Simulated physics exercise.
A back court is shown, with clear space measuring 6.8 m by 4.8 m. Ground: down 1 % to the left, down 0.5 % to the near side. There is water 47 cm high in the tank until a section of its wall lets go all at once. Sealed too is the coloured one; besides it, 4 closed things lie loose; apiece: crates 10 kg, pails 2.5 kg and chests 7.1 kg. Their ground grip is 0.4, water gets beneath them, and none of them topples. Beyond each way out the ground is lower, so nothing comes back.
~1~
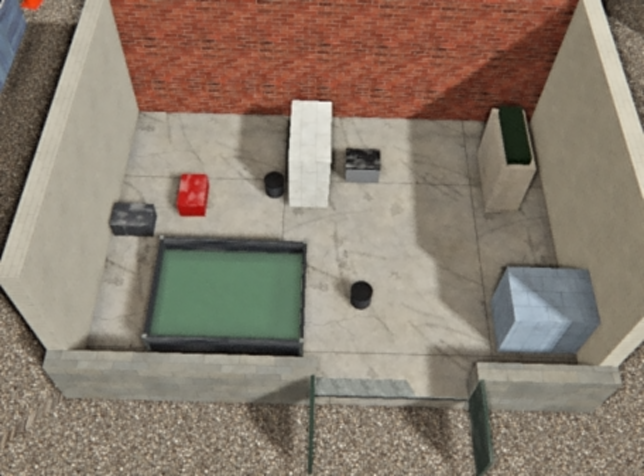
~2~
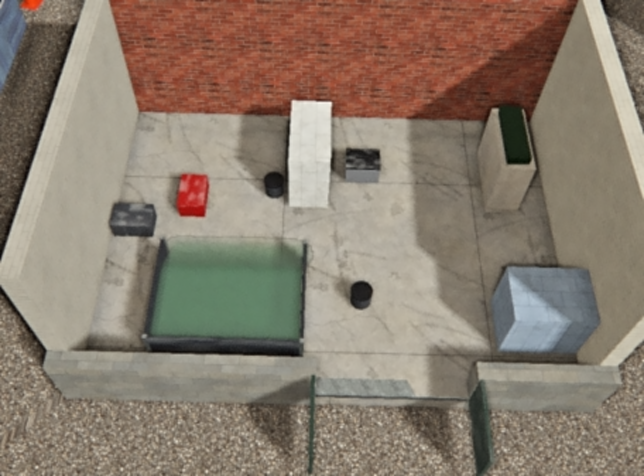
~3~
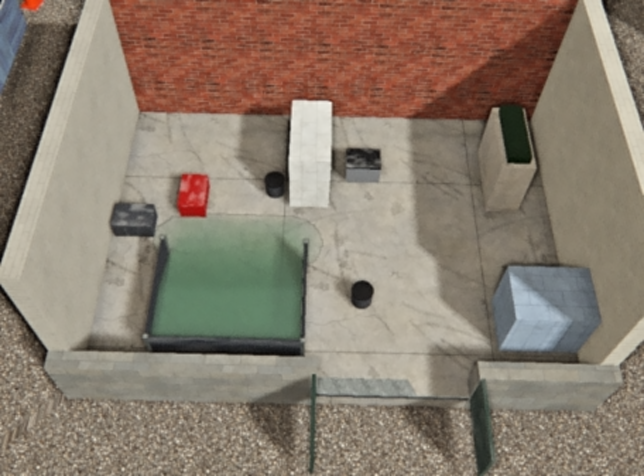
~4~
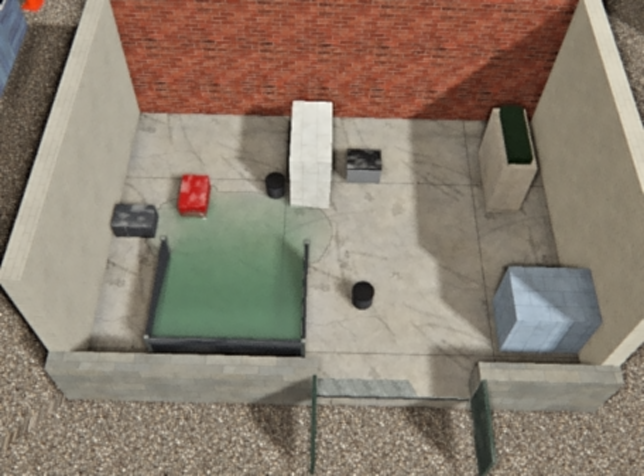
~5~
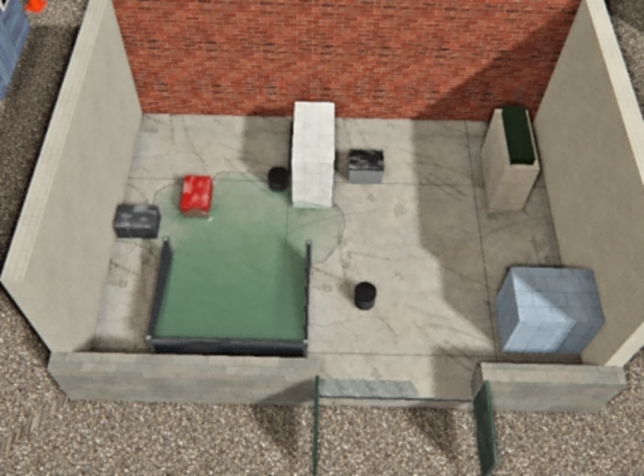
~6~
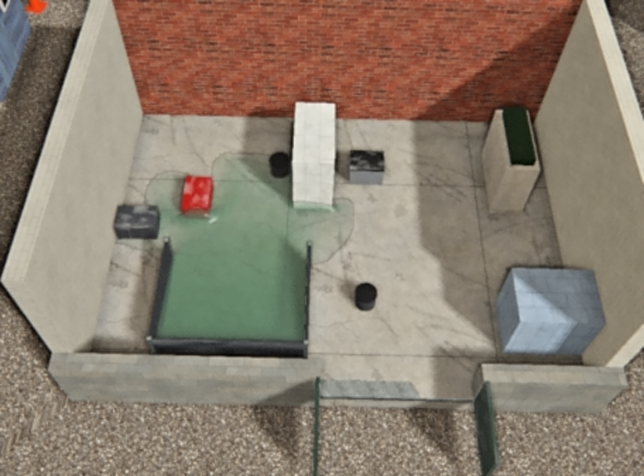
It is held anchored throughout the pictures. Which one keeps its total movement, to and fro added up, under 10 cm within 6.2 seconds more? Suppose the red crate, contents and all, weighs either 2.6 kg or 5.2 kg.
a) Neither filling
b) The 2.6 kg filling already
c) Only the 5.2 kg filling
a.
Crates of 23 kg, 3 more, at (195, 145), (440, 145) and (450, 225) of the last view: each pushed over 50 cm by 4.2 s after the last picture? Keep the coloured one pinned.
Taking them one by one: Above the mark; below the mark; below the mark.
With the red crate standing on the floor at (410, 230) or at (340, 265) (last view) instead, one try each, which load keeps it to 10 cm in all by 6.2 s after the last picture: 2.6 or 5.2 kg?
Respectively, neither option; neither option.
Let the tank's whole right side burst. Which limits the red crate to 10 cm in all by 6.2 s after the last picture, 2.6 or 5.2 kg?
In that case, even the light one works.
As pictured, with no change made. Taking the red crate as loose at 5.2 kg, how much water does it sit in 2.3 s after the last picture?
Around 22 cm.
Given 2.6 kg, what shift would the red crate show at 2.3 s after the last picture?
Shift: About 120 cm.
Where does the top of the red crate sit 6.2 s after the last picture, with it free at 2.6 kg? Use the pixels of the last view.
It should be close to (135, 279) in the last view.
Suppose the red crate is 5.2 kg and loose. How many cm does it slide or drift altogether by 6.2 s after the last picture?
I'd say close to 600 cm in total.
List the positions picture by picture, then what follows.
In the first frame, the red crate at (193, 189), on the bottom; water covers 3.0 m2; 0 of 5 have shifted.
In the second frame, the red crate at (192, 189), on the bottom; water covers 3.9 m2; 0 of 5 have shifted.
In the third frame, the red crate at (193, 189), on the bottom; water covers 5.0 m2; 0 of 5 have shifted.
In the fourth frame, the red crate at (194, 190) rests on the ground; water covers 6.0 m2; 0 of 5 have shifted.
In the fifth frame, the red crate at (196, 191) rests on the ground; water covers 6.8 m2; 1 of 5 have shifted.
In the sixth frame, the red crate at (197, 192) rests on the ground; 7.7 m2 under water; 1 of 5 have shifted.
Then, 0.6 s after the last picture the red crate would be 157 cm from its start with 2.6 kg and 157 cm from its start with 5.2 kg; 4 cm of water round it then.
Then, 2.3 s after the last picture the red crate would be 129 cm from its start with 2.6 kg and 128 cm from its start with 5.2 kg; 22 cm of water round it then.
Then, 4.2 s after the last picture the red crate would be 124 cm from its start with 2.6 kg and 145 cm from its start with 5.2 kg; 9 cm of water round it then.
Then, 6.2 s after the last picture the red crate would be 177 cm from its start with 2.6 kg and 197 cm from its start with 5.2 kg; 14 cm of water round it then.
